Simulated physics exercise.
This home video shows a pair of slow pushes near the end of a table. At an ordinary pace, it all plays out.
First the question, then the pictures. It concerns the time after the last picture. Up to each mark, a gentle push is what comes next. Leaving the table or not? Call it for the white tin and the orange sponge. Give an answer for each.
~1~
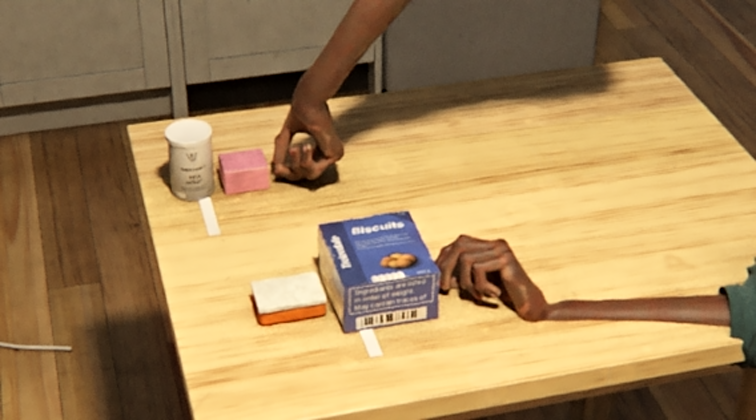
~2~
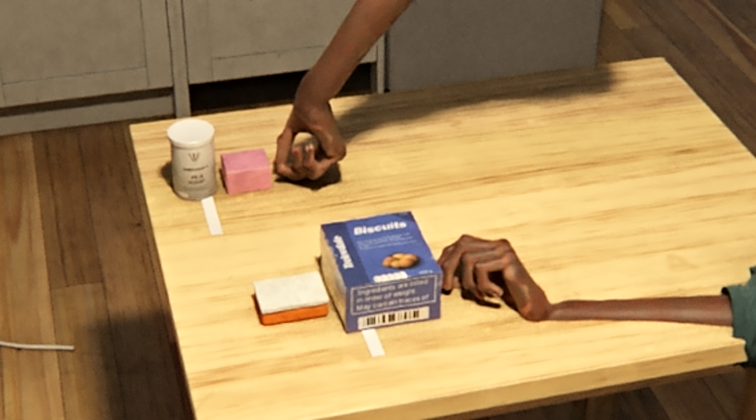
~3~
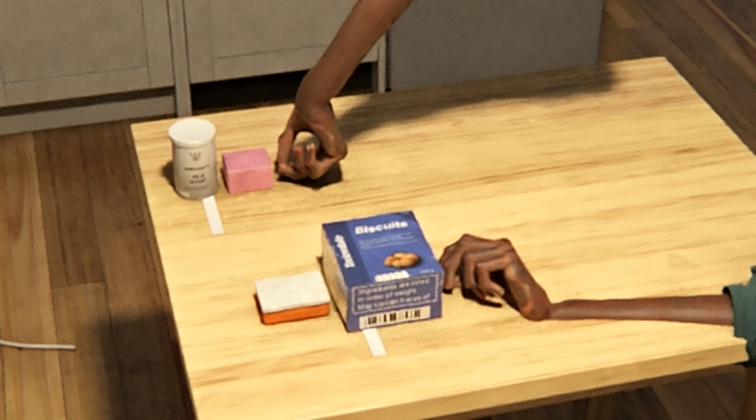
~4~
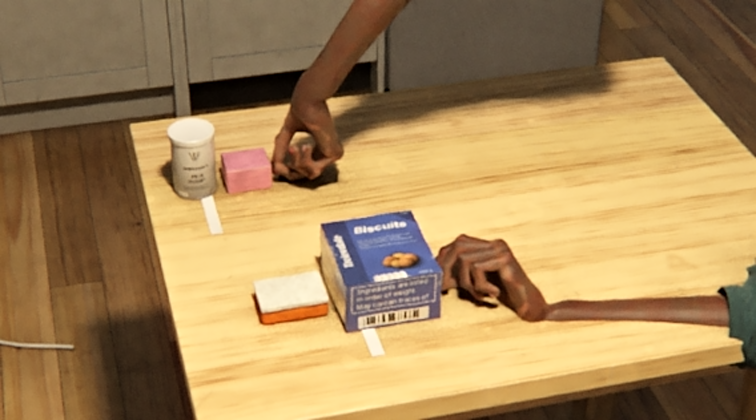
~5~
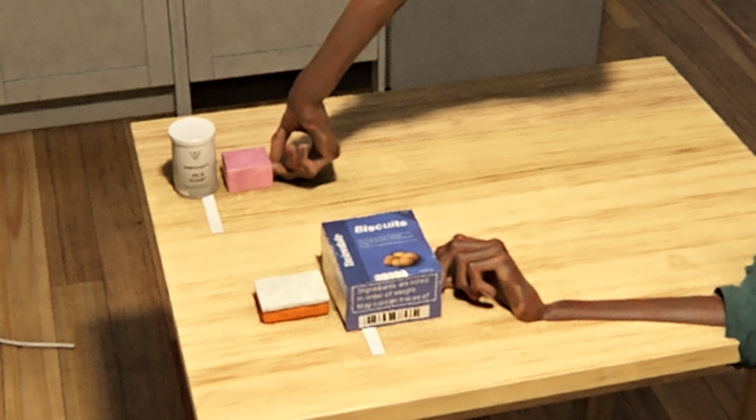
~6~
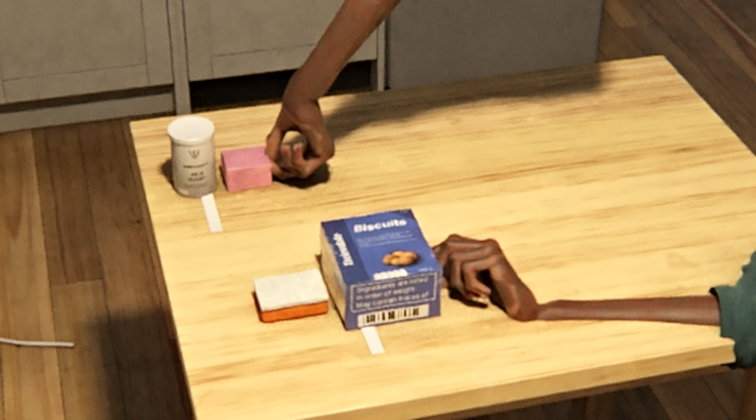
White tin - off the table; orange sponge - on the table.
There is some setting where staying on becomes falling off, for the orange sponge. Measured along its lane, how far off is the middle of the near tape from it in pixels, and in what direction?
About 40 pixels to the left.
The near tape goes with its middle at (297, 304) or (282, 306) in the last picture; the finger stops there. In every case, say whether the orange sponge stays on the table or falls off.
Well, the first time it does not stop in time, and the second time it does not stop in time.
Then, 1.04 s later than the last frame, white tin tilted by 14° near (122, 171); orange sponge shifted about its own width near (220, 307).
Then, 1.40 s later than the last frame, white tin dropping; orange sponge shifted about its own width near (218, 307).
When it is over, the white tin goes over the edge; the orange sponge stays on the table, near (218, 307).
